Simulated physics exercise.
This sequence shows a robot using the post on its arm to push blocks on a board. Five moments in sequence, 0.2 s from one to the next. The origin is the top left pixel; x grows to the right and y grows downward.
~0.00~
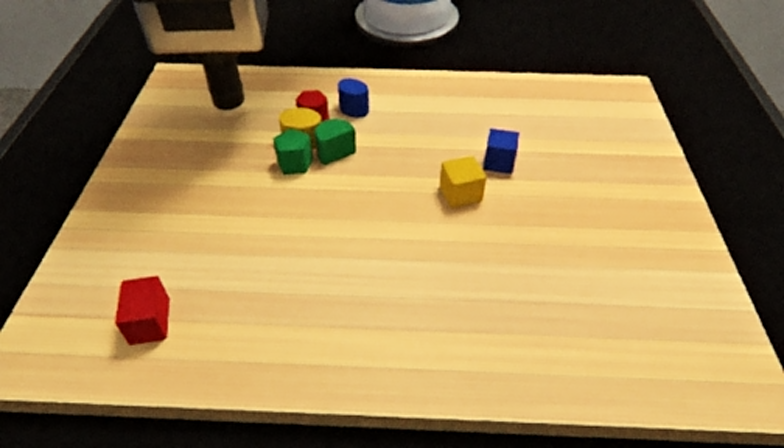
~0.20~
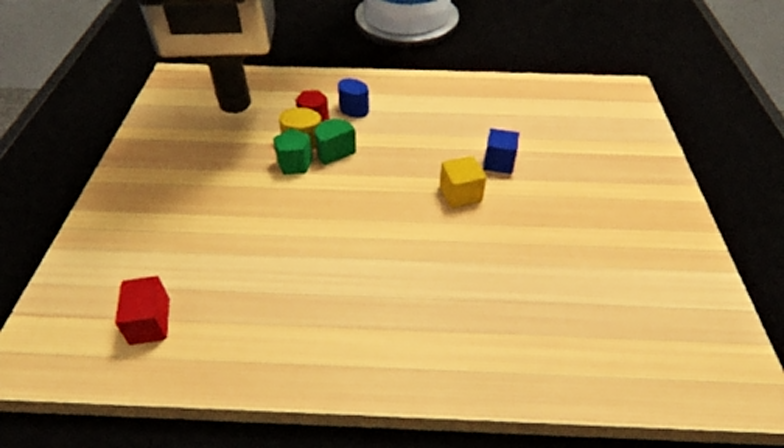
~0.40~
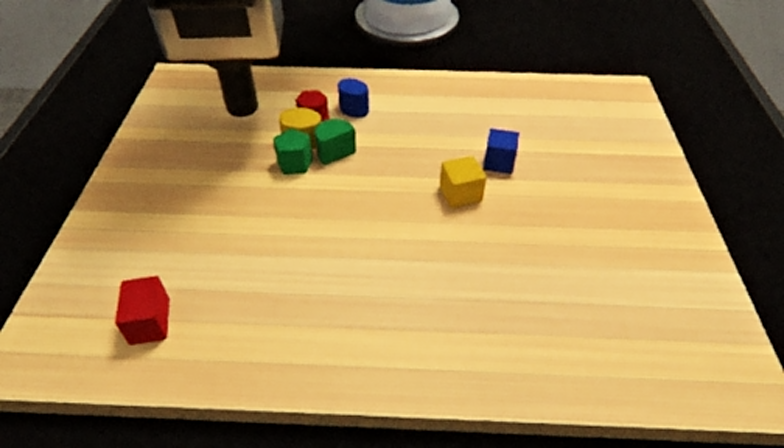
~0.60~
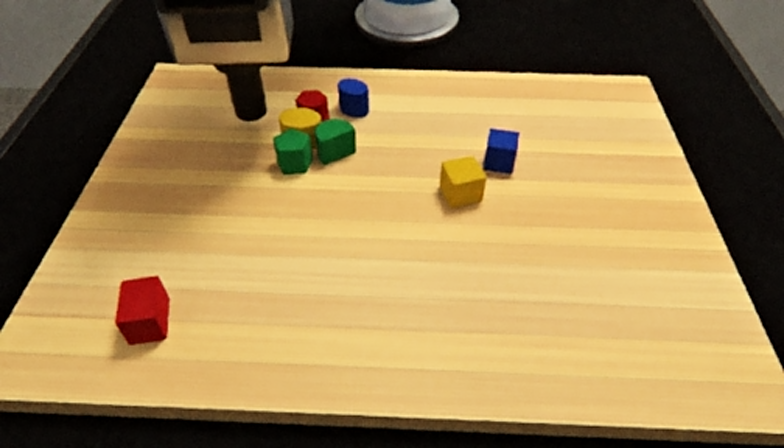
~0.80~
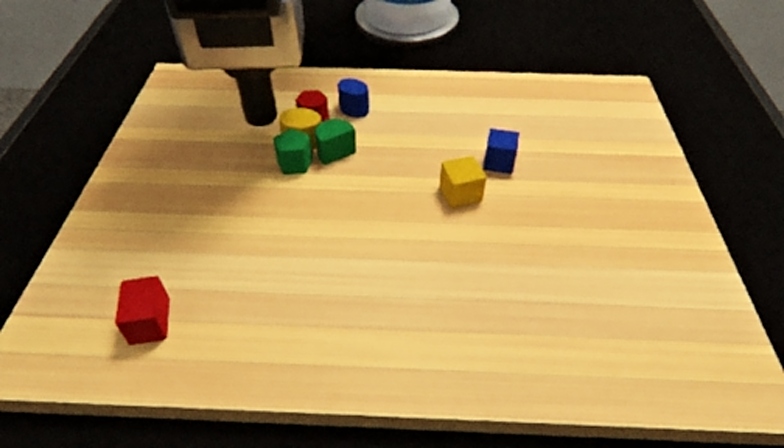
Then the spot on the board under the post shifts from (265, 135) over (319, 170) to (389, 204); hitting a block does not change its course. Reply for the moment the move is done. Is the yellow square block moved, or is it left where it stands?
If the post follows that path, the yellow square block stays in its place.
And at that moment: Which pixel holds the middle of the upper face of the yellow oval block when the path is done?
In the picture, that point is around (335, 124).
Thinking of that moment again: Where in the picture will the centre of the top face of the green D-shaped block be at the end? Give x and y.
It will end up at (373, 129).
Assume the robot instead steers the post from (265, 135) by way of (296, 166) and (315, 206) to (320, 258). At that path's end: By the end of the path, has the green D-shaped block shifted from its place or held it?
The green D-shaped block is moved.
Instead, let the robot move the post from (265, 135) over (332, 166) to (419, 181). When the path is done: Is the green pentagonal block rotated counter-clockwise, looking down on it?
I expect not.
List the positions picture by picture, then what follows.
Lower end of the post at (229, 102), tops of blocks, green pentagonal block at (291, 140), yellow oval block at (300, 117), green D-shaped block at (333, 128), yellow square block at (464, 169), in the first frame.
Post at (235, 105), blocks as before, in the second frame.
Post at (243, 109), blocks as before, in the third frame.
Post at (252, 113), blocks as before, in the fourth frame.
Post at (261, 118), green pentagonal block at (291, 140), yellow oval block at (300, 117), green D-shaped block at (333, 128), yellow square block at (464, 169), in the fifth frame.
The first path, step by step. One third of the way, post at (297, 142); green pentagonal block at (305, 155), turned 25° clockwise; yellow oval block at (330, 122), turned 75° anticlockwise; green D-shaped block at (364, 129), turned 55° clockwise.
Two thirds of the way, post at (340, 165); green pentagonal block at (328, 183), turned 75° clockwise; yellow oval block at (335, 124), turned 105° anticlockwise; green D-shaped block at (373, 129), turned 65° clockwise.
At the end, post at (389, 187); green pentagonal block at (329, 184), turned 80° clockwise; yellow oval block at (335, 124), turned 105° anticlockwise; green D-shaped block at (373, 129), turned 65° clockwise; yellow square block not moved.
